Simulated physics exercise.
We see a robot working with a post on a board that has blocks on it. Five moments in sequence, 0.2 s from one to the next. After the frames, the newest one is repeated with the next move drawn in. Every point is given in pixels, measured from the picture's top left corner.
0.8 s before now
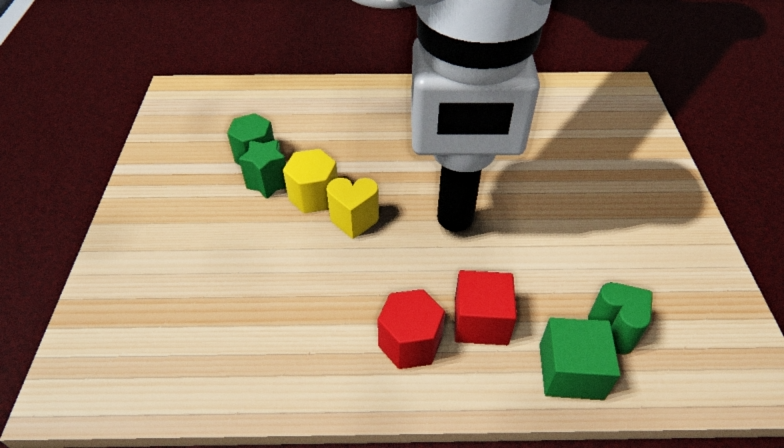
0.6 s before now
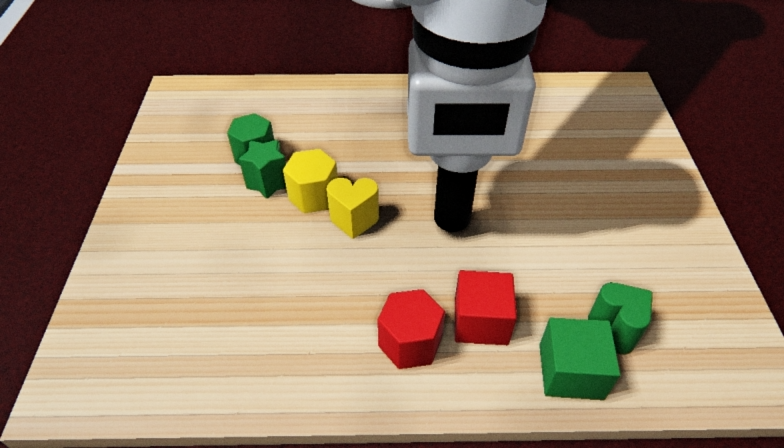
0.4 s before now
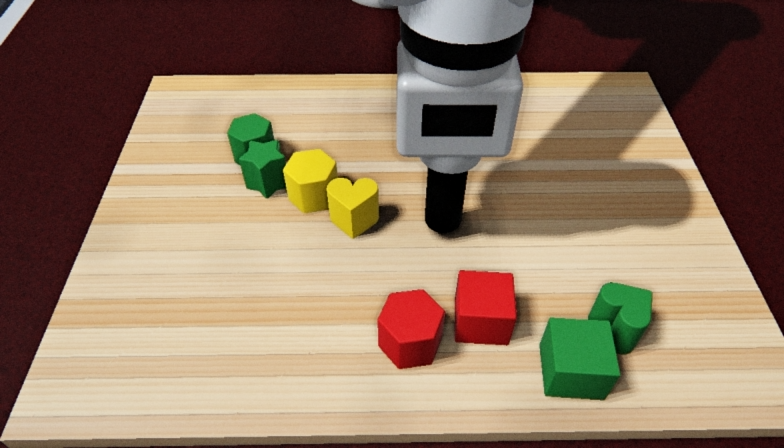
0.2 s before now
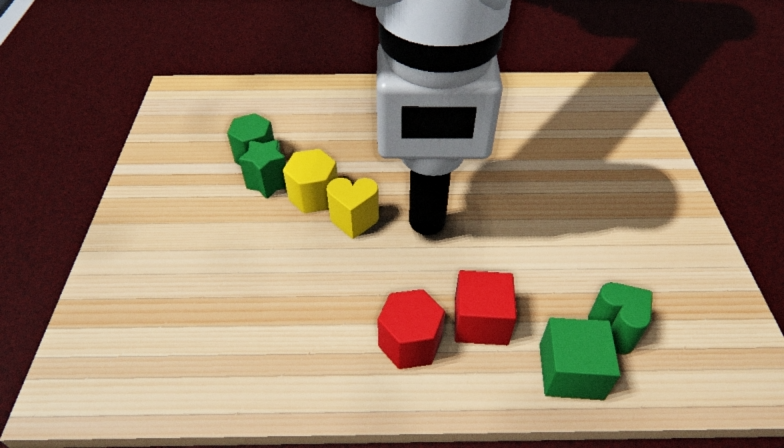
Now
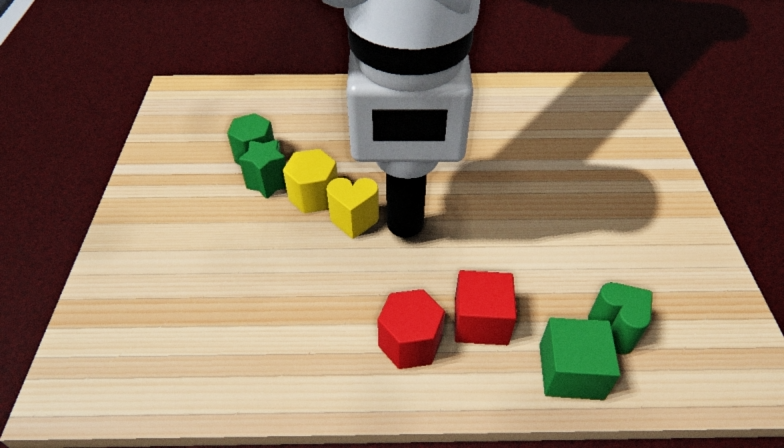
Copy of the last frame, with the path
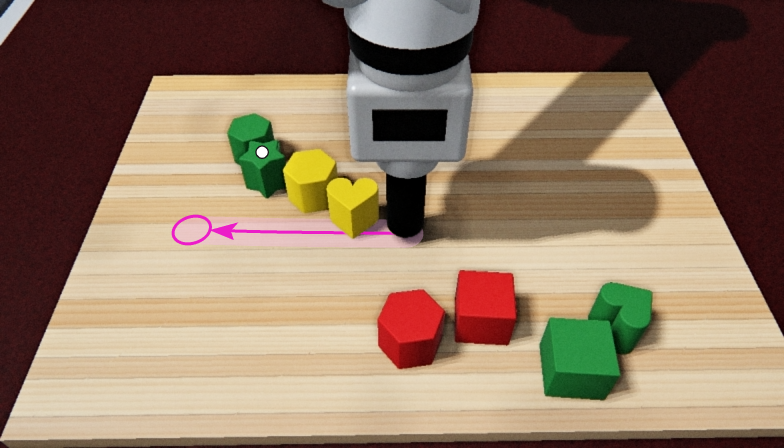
A grey and black robot arm with a black post slides slowly left across a pale striped wooden board, seen from above at an angle by a still camera. Green and yellow blocks form a diagonal row at upper left, while two red blocks and two green ones sit at lower right. The post draws near the yellow heart, its shadow shifting too, and every block stays still.
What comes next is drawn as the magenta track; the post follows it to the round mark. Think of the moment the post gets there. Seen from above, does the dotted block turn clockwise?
I believe not.
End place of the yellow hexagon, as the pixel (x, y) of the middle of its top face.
Its top face will be centred at roughly (289, 154).
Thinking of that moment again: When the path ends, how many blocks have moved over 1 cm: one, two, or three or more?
Shifted over 1 cm: Three or more.
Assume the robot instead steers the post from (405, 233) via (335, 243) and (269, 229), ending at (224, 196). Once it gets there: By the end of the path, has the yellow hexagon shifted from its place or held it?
It ends up somewhere else.
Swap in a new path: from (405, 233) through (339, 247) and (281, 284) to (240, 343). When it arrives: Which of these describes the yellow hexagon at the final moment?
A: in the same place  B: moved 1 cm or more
Option B.
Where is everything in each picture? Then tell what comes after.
The first frame shows lower end of the post at (455, 220), tops of blocks, green hexagon at (249, 126), green star at (262, 152), yellow hexagon at (310, 165), yellow heart-shaped block at (352, 190).
The second frame shows post at (452, 220), blocks as before.
The third frame shows post at (443, 221), blocks as before.
The fourth frame shows post at (427, 223), blocks as before.
The fifth frame shows post at (405, 225), green hexagon at (249, 126), green star at (262, 152), yellow hexagon at (310, 165), yellow heart-shaped block at (352, 190).
The drawn path runs from (405, 233) to (192, 230); the dot is on the green star.
On the path given first. One third of the way, post at (333, 225); green hexagon at (244, 123); green star at (257, 145), turned 25° anticlockwise; yellow hexagon at (291, 159), turned 55° clockwise; yellow heart-shaped block at (299, 188).
Two thirds of the way, post at (258, 224); green hexagon at (241, 120); green star at (253, 142), turned 25° anticlockwise; yellow hexagon at (289, 154), turned 70° clockwise; yellow heart-shaped block at (254, 174), turned 50° clockwise.
At the end, post at (189, 222); green hexagon at (241, 120); green star at (253, 142), turned 25° anticlockwise; yellow hexagon at (289, 154), turned 70° clockwise; yellow heart-shaped block at (254, 174), turned 50° clockwise.
